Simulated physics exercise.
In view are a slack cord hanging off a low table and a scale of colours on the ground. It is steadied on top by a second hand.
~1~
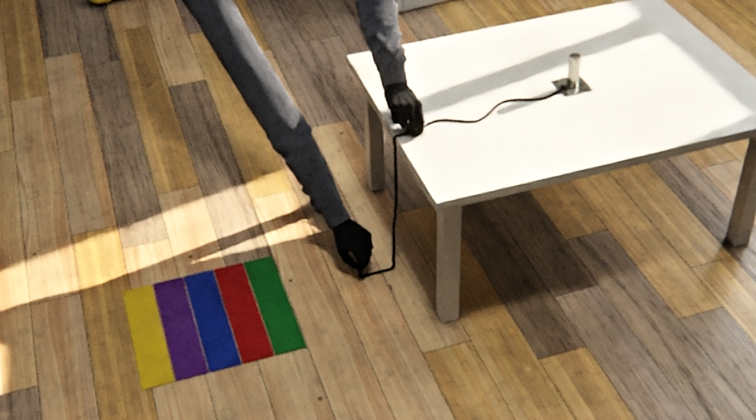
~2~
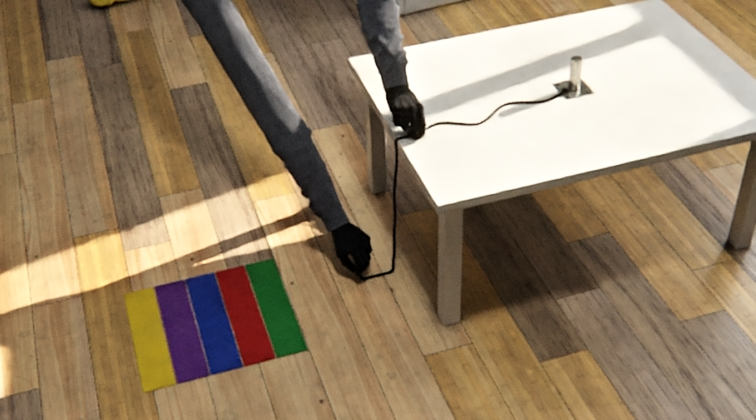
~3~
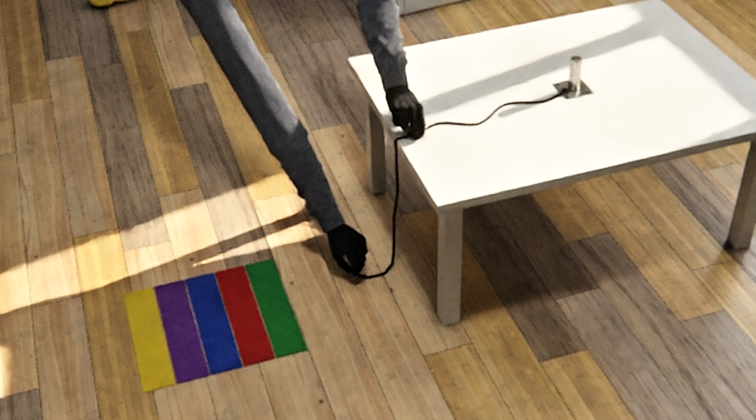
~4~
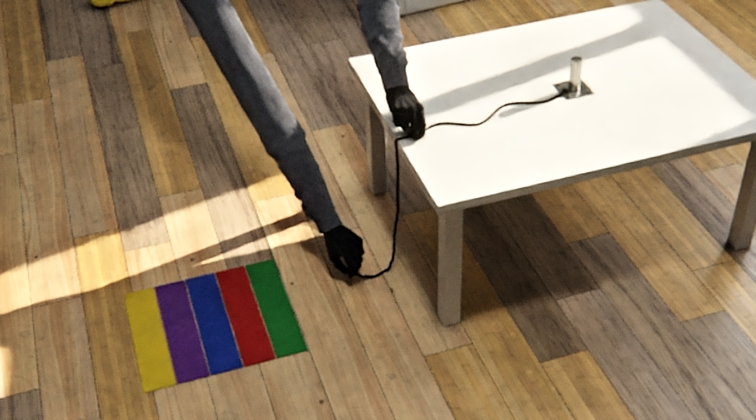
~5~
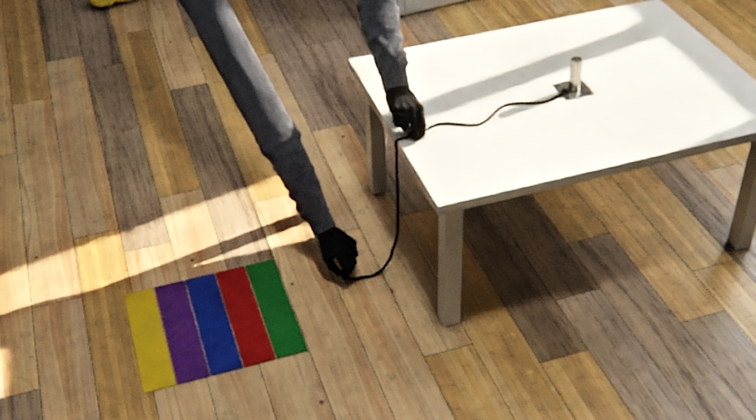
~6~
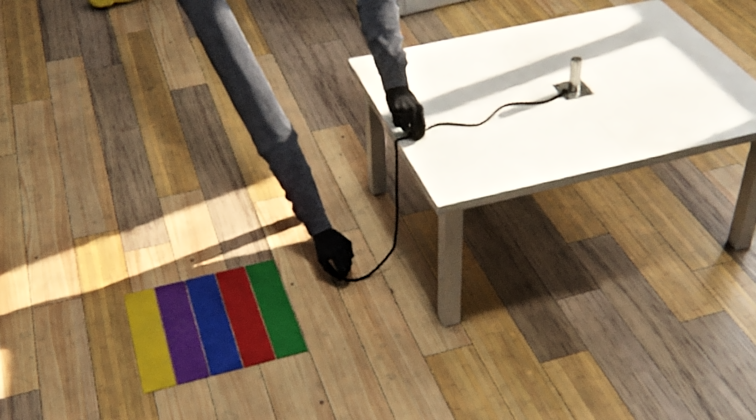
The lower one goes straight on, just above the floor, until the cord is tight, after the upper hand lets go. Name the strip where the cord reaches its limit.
Red.
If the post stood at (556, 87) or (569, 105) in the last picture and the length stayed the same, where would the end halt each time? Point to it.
It would sit close to (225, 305) and then close to (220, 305).
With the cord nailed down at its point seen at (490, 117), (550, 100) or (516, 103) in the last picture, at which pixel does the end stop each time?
They end up at (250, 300), (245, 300) and (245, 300).
Soon after, end near (302, 285); short of the strips.
After that, end near (263, 295); over green.
At the stop, end near (241, 300); over red. Over red.
